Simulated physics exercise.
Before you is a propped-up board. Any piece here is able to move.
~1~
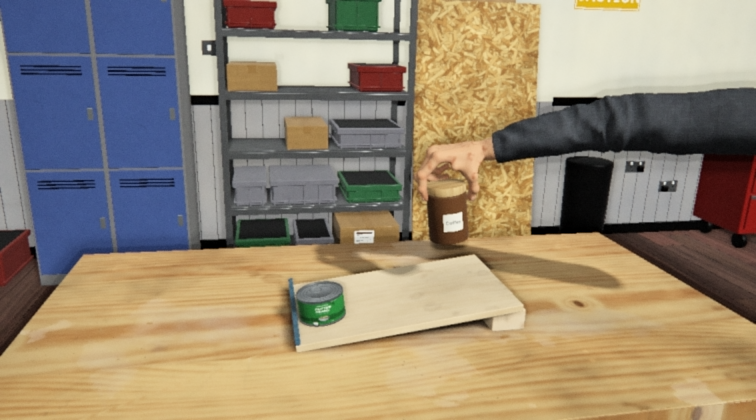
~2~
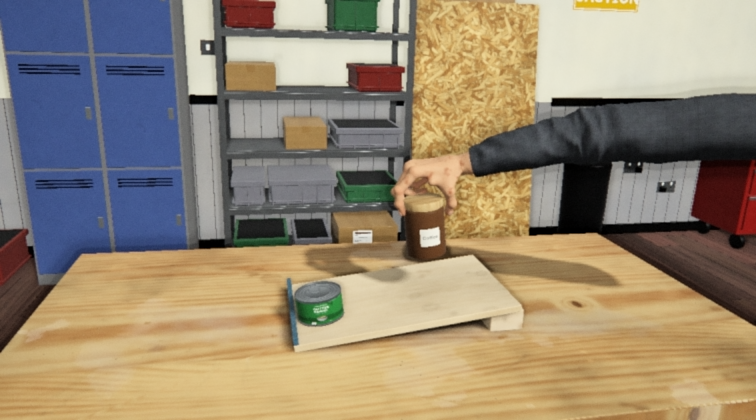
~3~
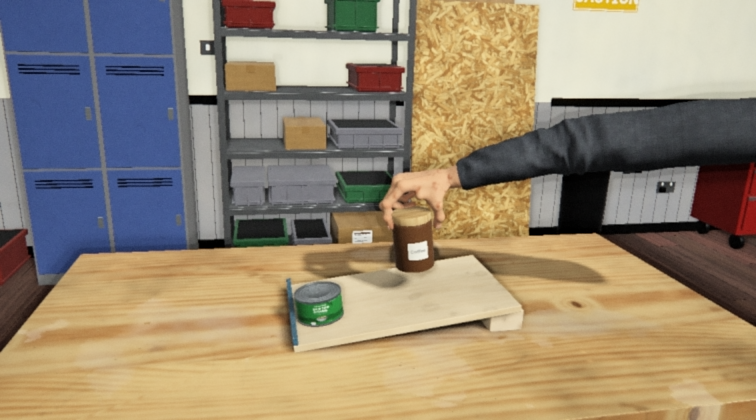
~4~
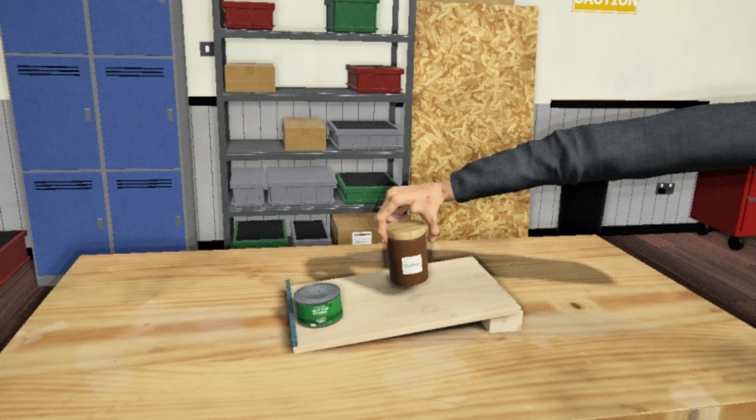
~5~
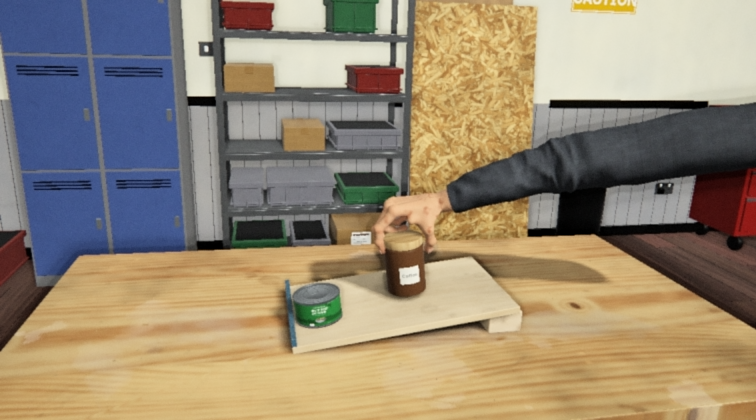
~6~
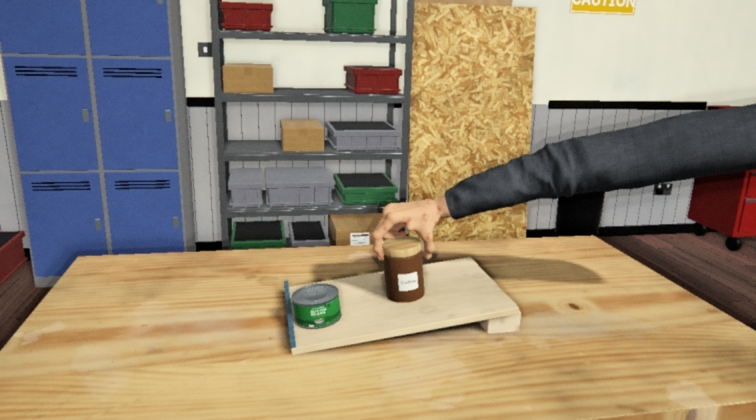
The video shows a green tub resting at the lower left end of a sloping wooden board on a table, while a hand lowers a brown jar from the right and sets it on the board, still holding it.
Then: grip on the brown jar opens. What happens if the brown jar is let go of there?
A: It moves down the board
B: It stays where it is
It stays where it is.
Then, 0.30 s on from there, no change.
Then, 0.70 s on from there, brown jar resting near (404, 269).
In the end, both unmoved. At the end, from the last picture's camera, brown jar near (404, 269). The brown jar remains at rest.
